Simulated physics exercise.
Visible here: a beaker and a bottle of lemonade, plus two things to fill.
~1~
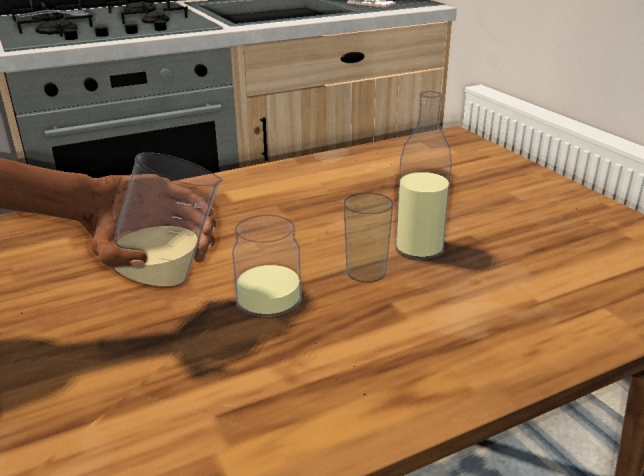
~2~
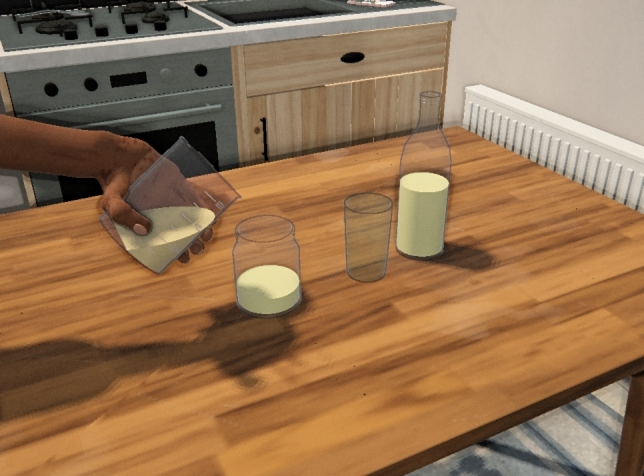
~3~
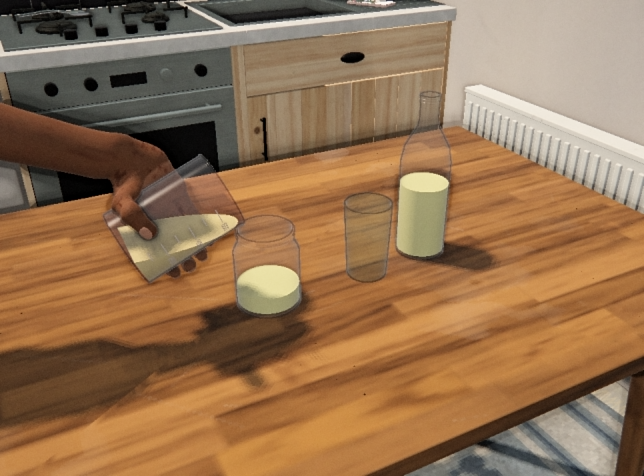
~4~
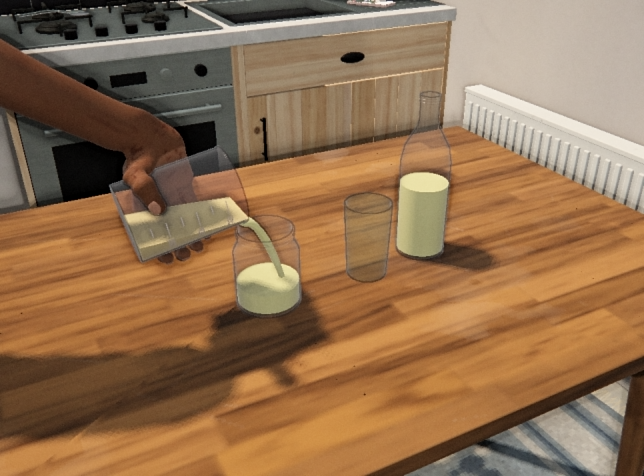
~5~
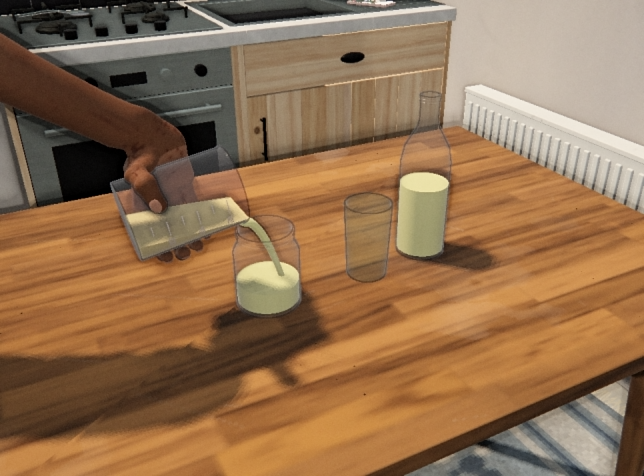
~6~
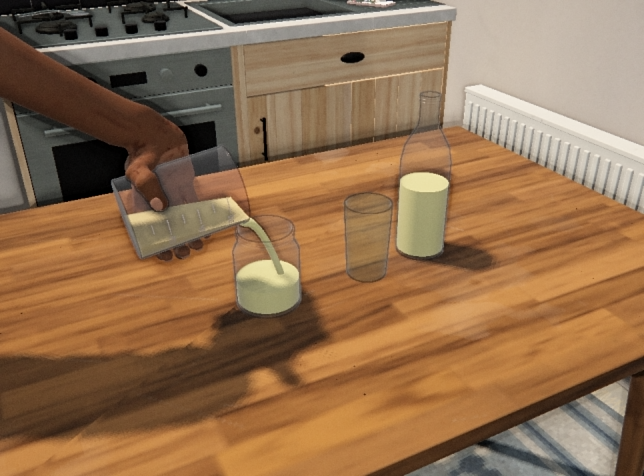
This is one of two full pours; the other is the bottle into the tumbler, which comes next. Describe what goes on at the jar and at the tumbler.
My prediction: The jar will end up with no spill. The tumbler will end up spilling.
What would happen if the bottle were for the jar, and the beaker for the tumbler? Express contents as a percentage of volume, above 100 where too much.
Near 100 and 70 per cent.
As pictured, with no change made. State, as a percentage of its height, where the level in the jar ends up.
Roughly 55%.
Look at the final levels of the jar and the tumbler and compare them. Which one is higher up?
That would be in the one on the right.
Next, the jar is about half full.
Finally, the jar is about half full; the tumbler is full to the brim with a puddle round it.
